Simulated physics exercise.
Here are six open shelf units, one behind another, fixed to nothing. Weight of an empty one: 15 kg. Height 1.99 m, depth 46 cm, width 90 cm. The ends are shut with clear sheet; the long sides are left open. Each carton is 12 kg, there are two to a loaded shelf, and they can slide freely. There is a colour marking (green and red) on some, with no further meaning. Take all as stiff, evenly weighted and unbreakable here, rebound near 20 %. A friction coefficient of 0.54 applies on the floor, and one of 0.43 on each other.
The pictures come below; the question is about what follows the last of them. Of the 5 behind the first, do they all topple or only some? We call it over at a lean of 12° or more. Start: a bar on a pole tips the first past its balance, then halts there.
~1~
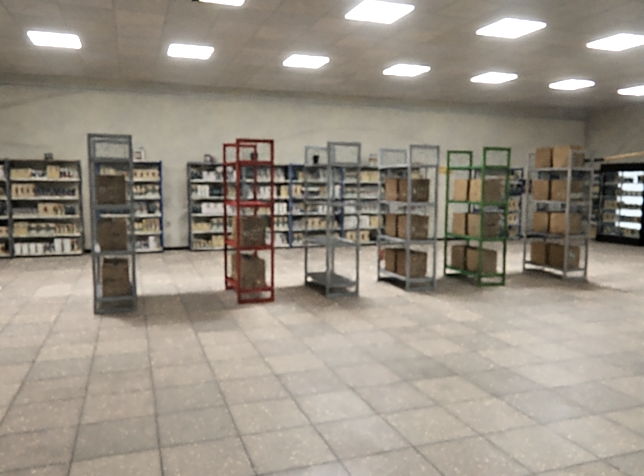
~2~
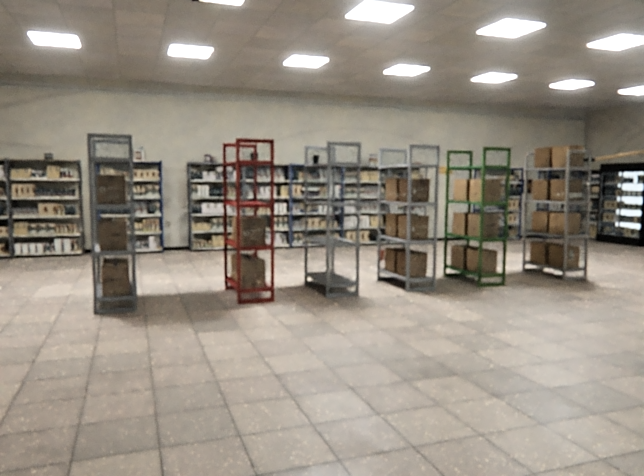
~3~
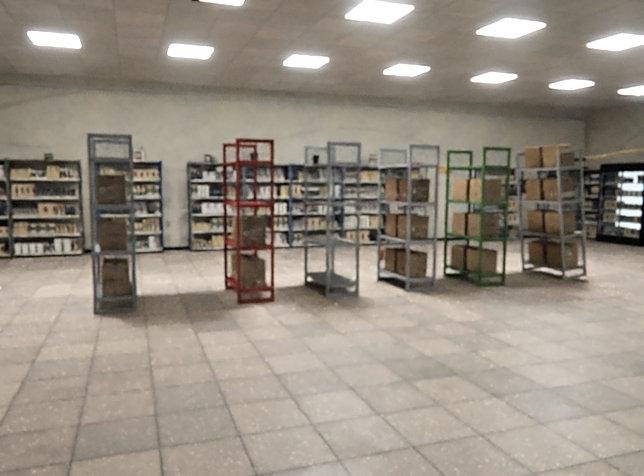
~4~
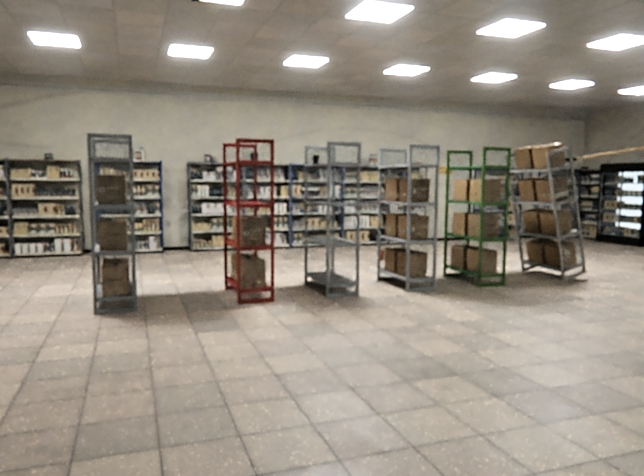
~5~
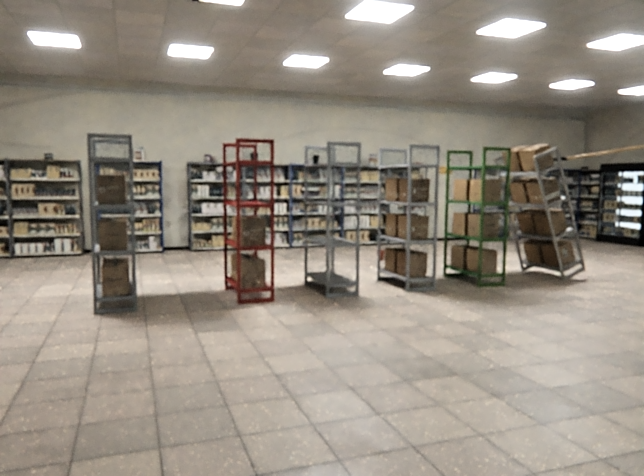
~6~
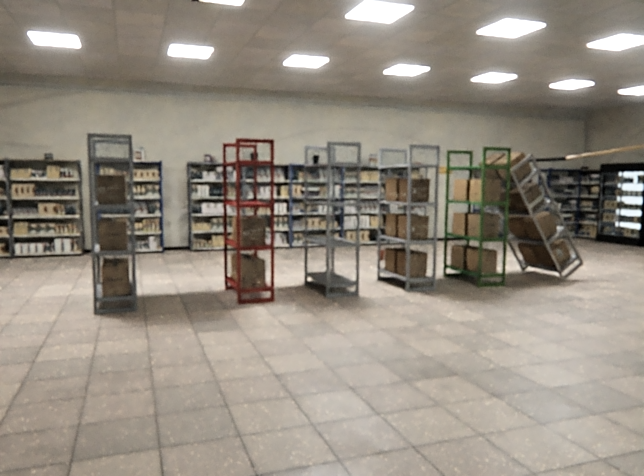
Only some topple.
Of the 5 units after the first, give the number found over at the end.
I count 3 of them.
Then, 0.50 s past the last view, 8 cartons spilt or dropped; 1 of the 5 other units over; green unit 16° from how it stood.
Then, 2.44 s past the last view, 14 cartons spilt or dropped; 2 of the 5 other units over; green unit 46° from how it stood.
In the end, 20 cartons spilt or dropped; 3 of the 5 other units over; green unit 59° from how it stood; red unit unmoved. Two left standing. From the last view, middles, green unit near (428, 236), red unit near (246, 220).
